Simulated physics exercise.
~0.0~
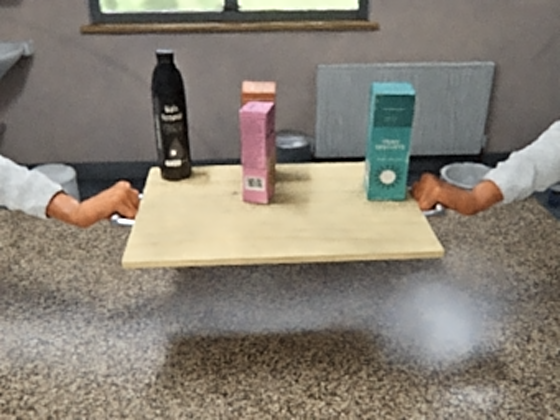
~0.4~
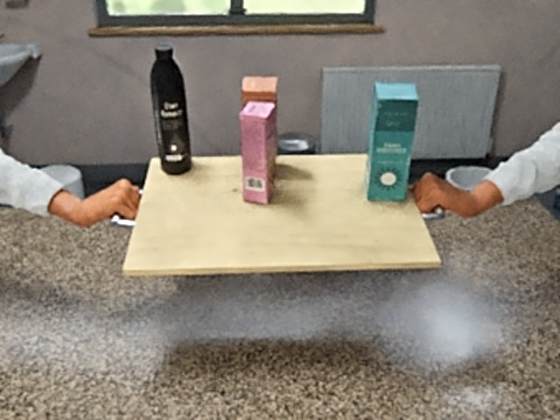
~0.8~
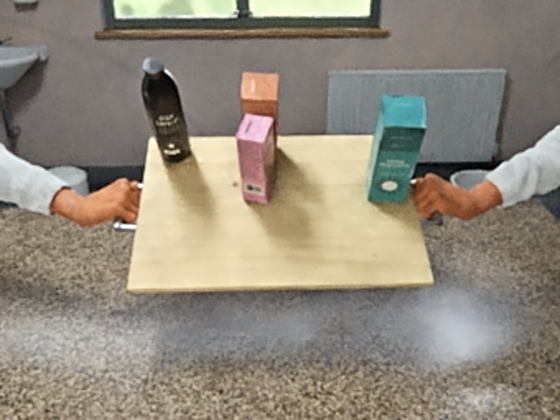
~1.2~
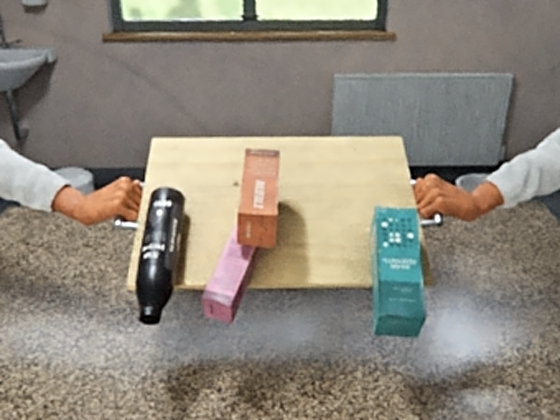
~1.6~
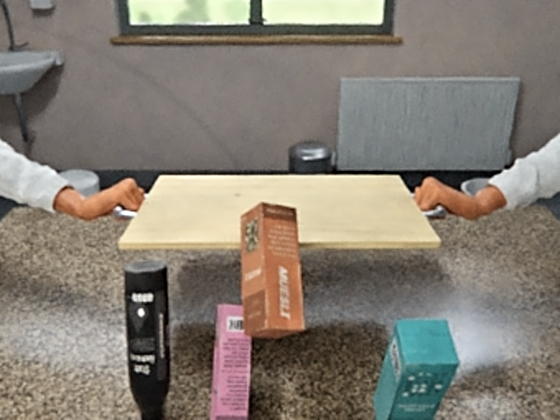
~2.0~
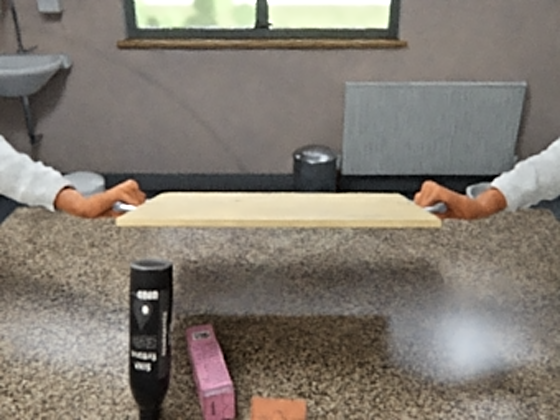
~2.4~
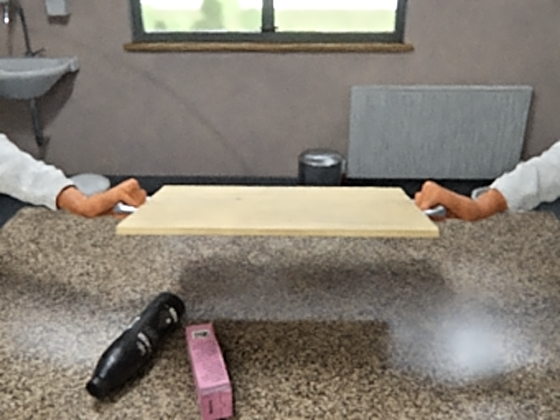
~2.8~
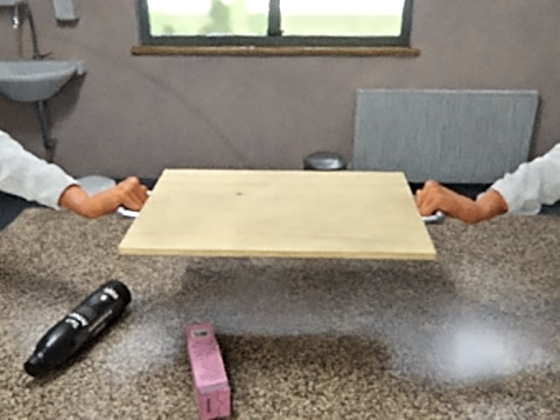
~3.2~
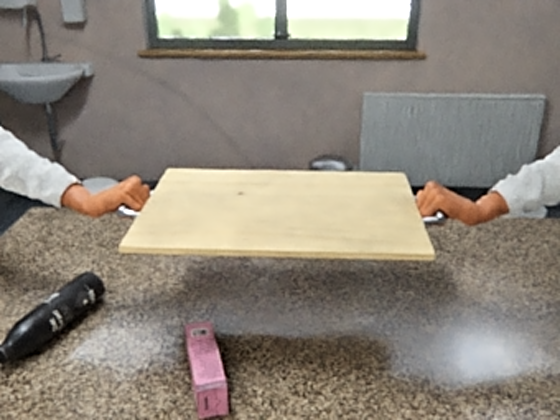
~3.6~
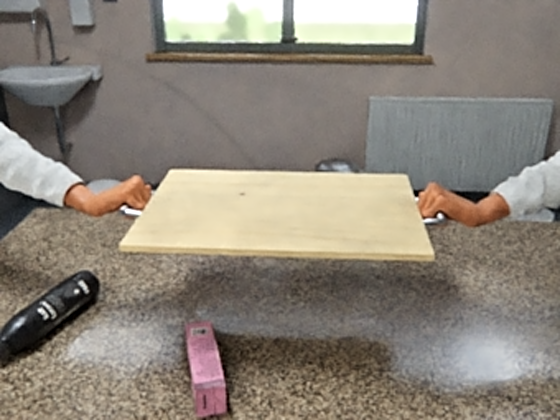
A wooden tray held by two hands tipped toward the viewer, and the black bottle and pink, orange and turquoise cartons toppled off the near edge; the tray swung back and levelled, empty, while the bottle rolled left and lay near the pink carton.
